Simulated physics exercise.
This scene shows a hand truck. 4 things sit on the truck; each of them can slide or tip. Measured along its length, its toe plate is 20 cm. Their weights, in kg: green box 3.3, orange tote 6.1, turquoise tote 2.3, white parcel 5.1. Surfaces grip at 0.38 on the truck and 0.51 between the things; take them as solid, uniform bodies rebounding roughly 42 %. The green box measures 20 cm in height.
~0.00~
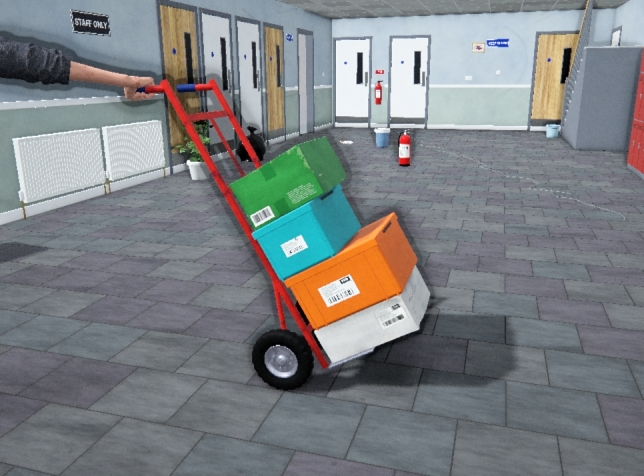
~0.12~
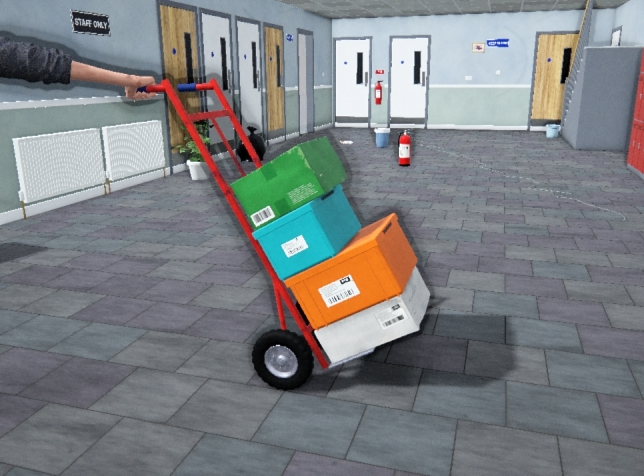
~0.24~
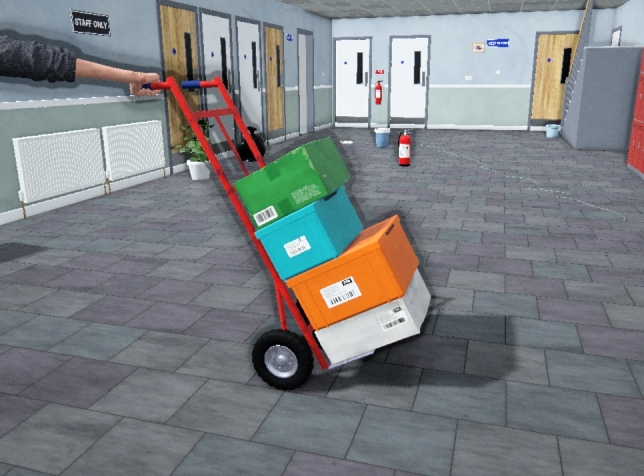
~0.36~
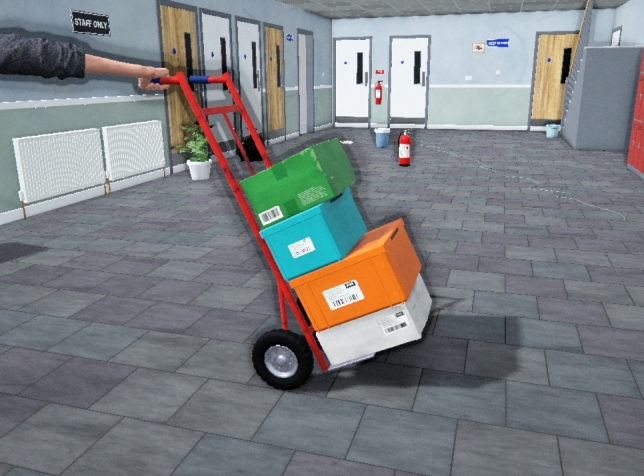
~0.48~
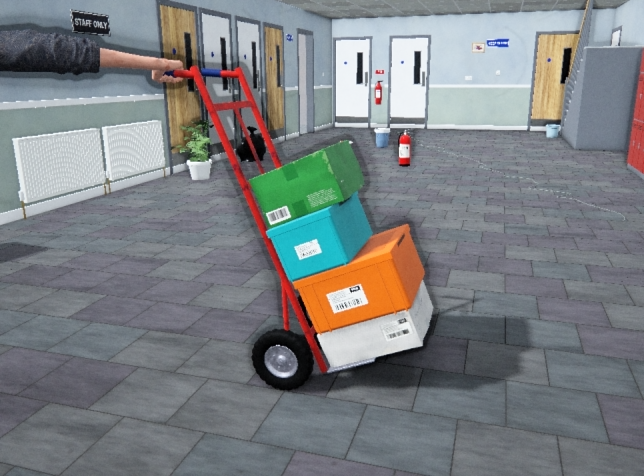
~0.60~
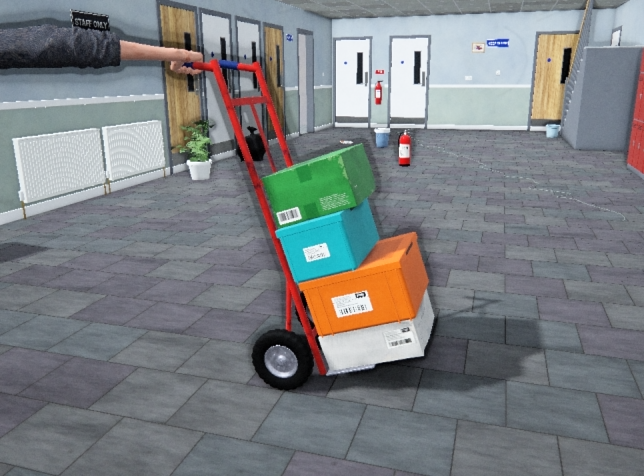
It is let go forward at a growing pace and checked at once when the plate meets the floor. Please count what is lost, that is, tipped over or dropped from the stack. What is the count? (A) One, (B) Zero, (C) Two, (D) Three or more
(B) Zero.
After 1.00 s, truck upright; green box moved 3 cm near (380, 203); turquoise tote moved 2 cm.
After 1.20 s, truck upright; green box 7° off its base near (397, 203); orange tote 3° off its base near (391, 310); turquoise tote 7° off its base.
After 2.10 s, truck upright; green box moved 6 cm near (388, 204); orange tote moved 2 cm near (389, 310); turquoise tote moved 4 cm.
In the end (2.9 s), all 4 under 10 cm from the start. At the end, from the last picture's camera, green box near (394, 204), orange tote near (391, 310).
